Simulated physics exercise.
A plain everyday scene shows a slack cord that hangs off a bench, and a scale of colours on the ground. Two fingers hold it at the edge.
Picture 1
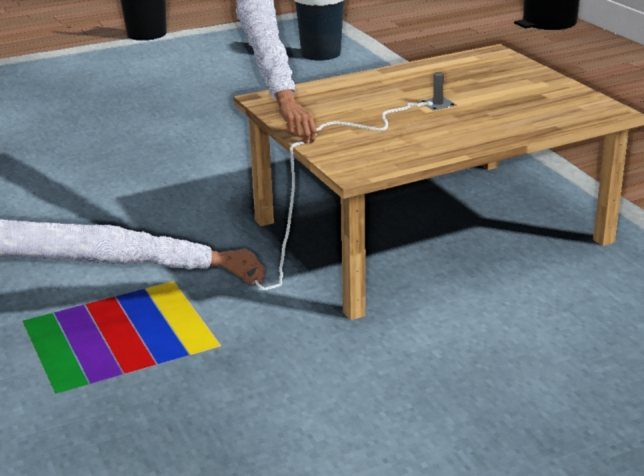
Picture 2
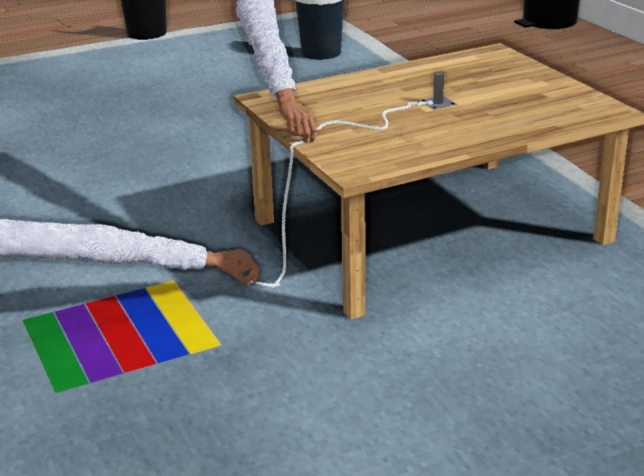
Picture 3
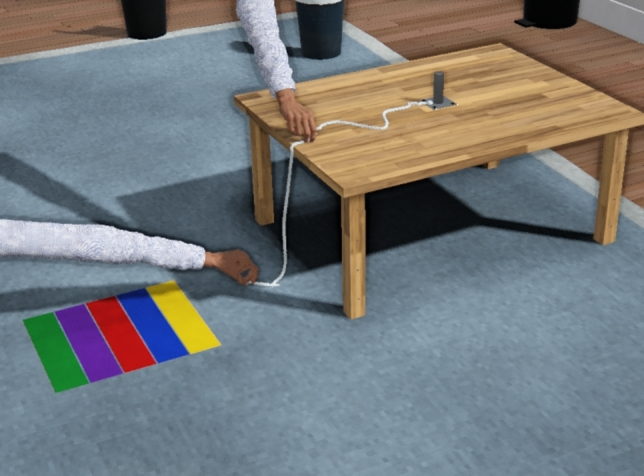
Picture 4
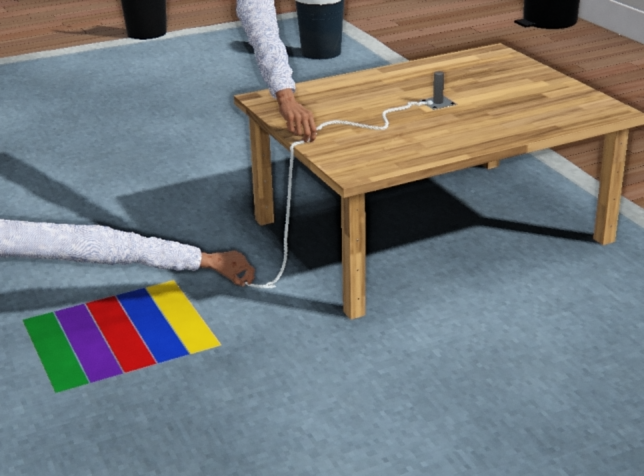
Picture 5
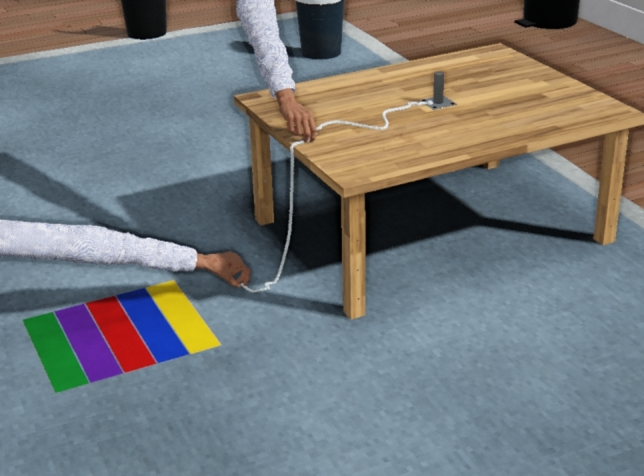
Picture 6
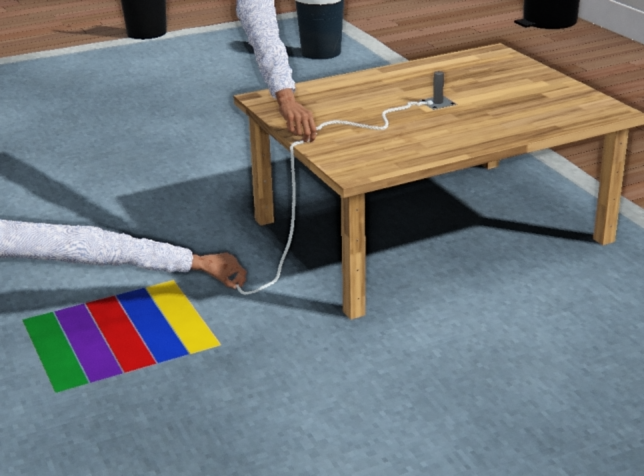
The loose end of a white cord, held low by a hand reaching in from the left, shifts slightly left toward the yellow stripe of a coloured strip on the blue carpet. The hanging part bows a little as another hand keeps pressing the cord at the wooden table's edge.
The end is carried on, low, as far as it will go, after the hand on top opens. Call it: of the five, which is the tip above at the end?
The purple strip.
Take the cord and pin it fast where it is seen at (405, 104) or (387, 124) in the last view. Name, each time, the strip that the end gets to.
It would be purple, then red.
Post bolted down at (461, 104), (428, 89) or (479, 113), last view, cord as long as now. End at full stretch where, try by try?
Pixels, try by try: About (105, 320), (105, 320), (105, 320).
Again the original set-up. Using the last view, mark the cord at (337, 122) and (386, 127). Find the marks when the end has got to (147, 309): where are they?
You'll find them at (303, 139) and (349, 126).
Early on, end near (147, 309); over blue.
Midway, end near (106, 320); over red.
At the end of the slack, end near (81, 327); over purple. The purple one.
